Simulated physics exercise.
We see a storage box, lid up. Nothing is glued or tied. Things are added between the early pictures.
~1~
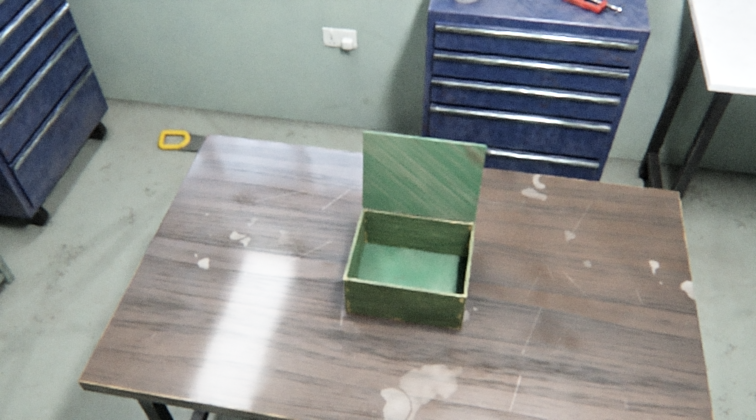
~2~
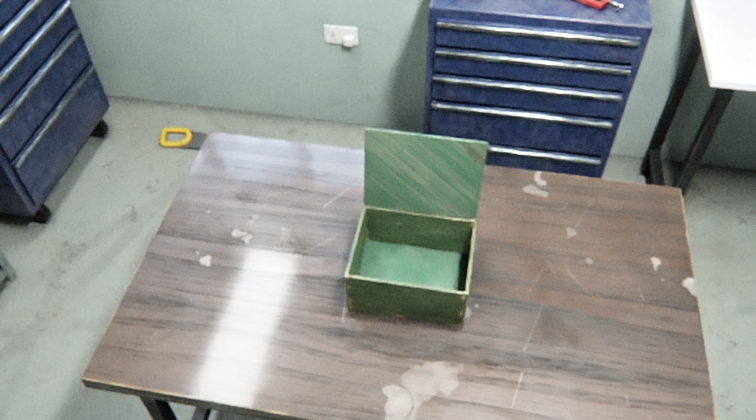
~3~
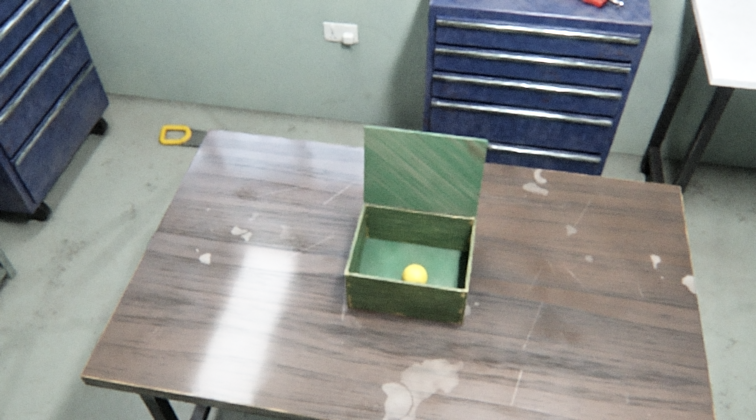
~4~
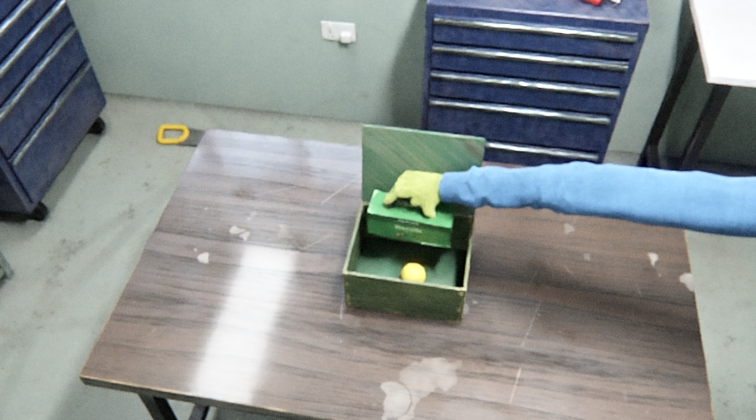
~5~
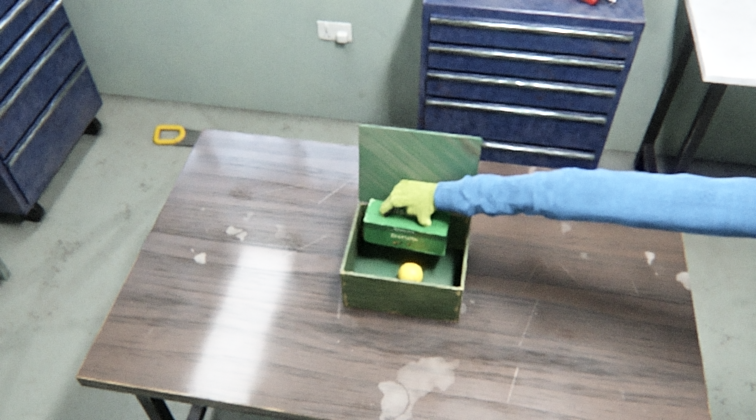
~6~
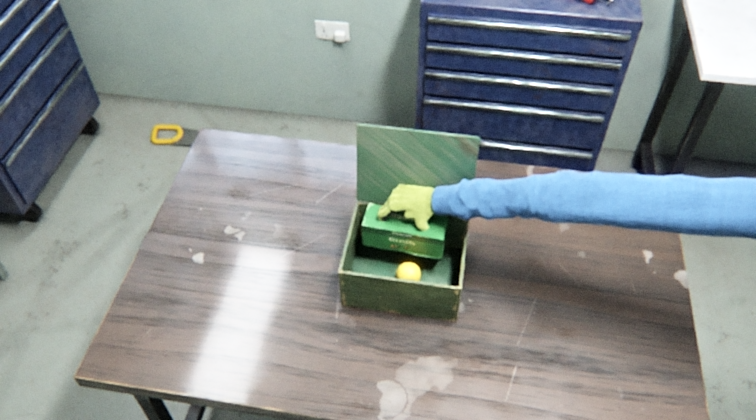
The clip opens on an empty green storage box standing open on a wooden table, and then a small yellow ball appears inside it. An arm in a blue sleeve and yellow-green glove then reaches in from the right, holding a green carton over the box and lowering it slightly behind the ball.
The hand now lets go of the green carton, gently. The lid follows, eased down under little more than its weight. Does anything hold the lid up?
The lid sits on the rim.
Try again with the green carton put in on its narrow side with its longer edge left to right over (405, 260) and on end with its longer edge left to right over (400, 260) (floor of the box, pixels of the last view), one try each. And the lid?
First try: It closes; second try: It will not close.
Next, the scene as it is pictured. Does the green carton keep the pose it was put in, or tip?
It stays as placed.
Then, 1.30 s past the last view, lid 79° above the rim; green carton displaced a little near (405, 247).
Then, 1.80 s past the last view, lid 38° above the rim; green carton displaced a little near (405, 247).
Finally, lid shut; moved from the start, green carton; yellow lemon still in place. Final places as the last picture's camera would see them, green carton near (405, 247).
